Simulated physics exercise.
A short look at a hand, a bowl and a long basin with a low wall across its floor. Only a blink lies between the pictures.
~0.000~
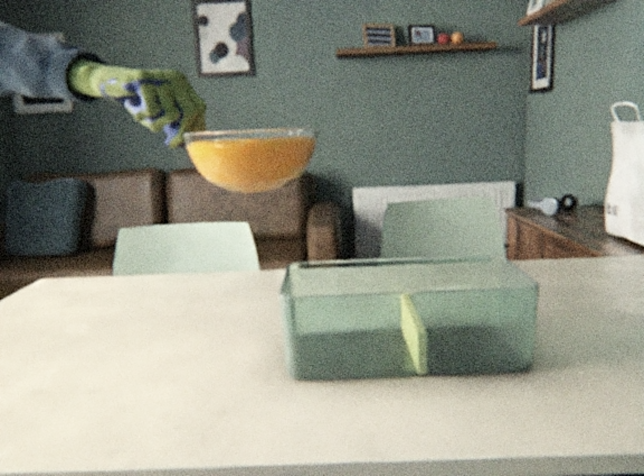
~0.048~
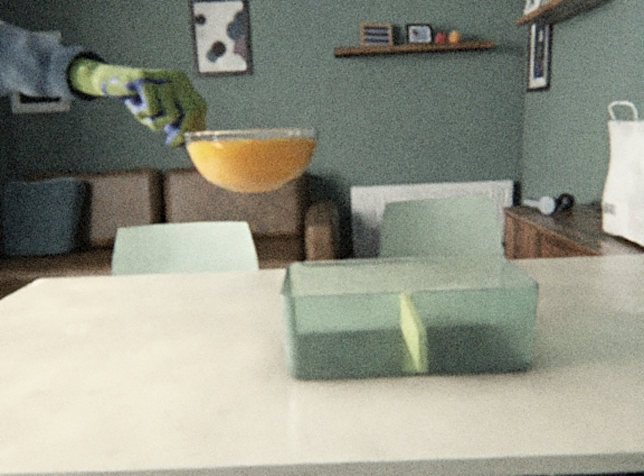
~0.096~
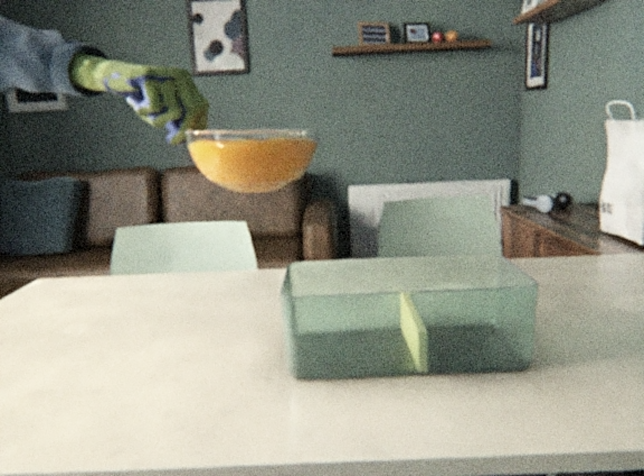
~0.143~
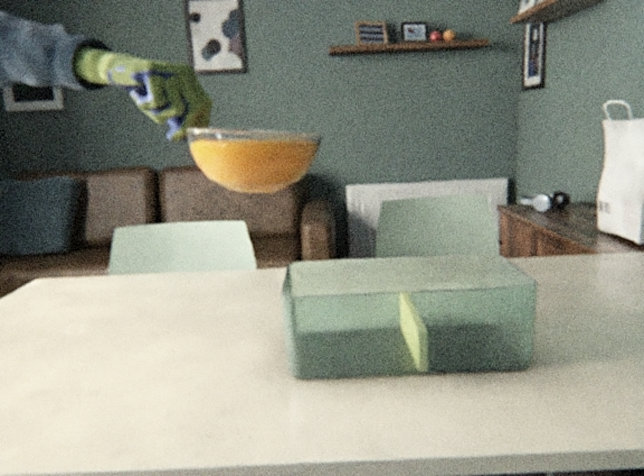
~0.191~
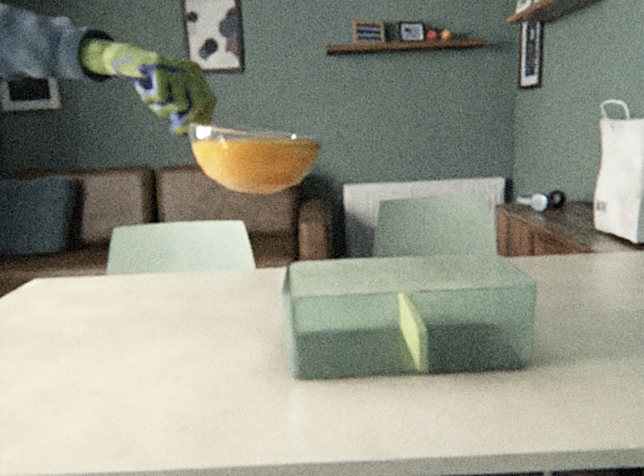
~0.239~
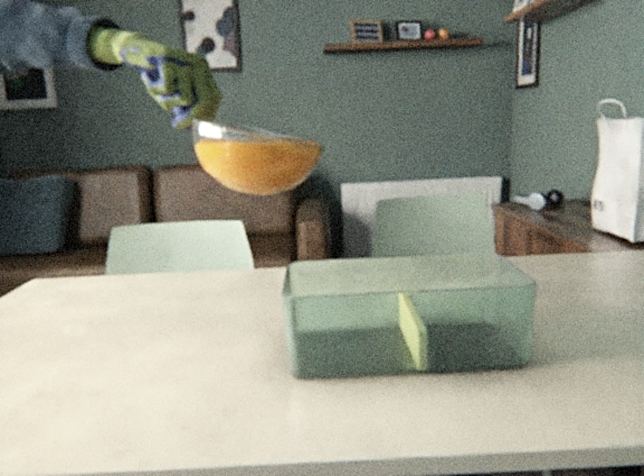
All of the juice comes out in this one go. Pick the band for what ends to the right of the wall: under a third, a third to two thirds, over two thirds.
It comes to not even a third.
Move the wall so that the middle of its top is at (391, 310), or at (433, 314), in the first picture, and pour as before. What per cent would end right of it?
Near 25 % and 10 %.
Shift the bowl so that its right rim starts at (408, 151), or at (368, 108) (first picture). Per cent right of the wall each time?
About 85 and 65 per cent.
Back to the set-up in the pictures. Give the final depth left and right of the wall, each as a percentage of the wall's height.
Some 60 per cent left and 0 right.
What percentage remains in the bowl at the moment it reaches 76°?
Some 30 per cent.
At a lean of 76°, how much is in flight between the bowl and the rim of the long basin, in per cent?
Near 45 %.
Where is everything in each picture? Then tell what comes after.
In the first frame, it leans 0°; its right rim is at (317, 130); the juice meets the walls at (191, 143) and (315, 137); the long basin's rim runs from (284, 280) to (519, 271); the wall's top is at (413, 312).
In the second frame, it leans 1°; its right rim is at (318, 130); the juice meets the walls at (192, 143) and (316, 138).
In the third frame, it leans 2°; its right rim is at (319, 133); the juice meets the walls at (193, 142) and (316, 139).
In the fourth frame, it leans 5°; its right rim is at (320, 136); the juice meets the walls at (194, 141) and (318, 141).
In the fifth frame, it leans 10°; its right rim is at (322, 142); the juice meets the walls at (196, 141) and (320, 142).
In the sixth frame, it leans 15°; its right rim is at (323, 148); the juice meets the walls at (199, 141) and (322, 143).
A moment on, the bowl is tipped on its side and 28 per cent is still to pour, 27 is left of the wall and 0 right of it.
Next, the bowl is tipped right over and 0 per cent is still to pour, 90 is left of the wall and 3 right of it.
Then the bowl is tipped right over and 0 per cent is still to pour, 94 is left of the wall and 4 right of it.
Later the bowl is tipped right over and 0 per cent is still to pour, 94 is left of the wall and 4 right of it.
In the end 94 per cent lies left of the wall, 4 right of it and 2 outside.
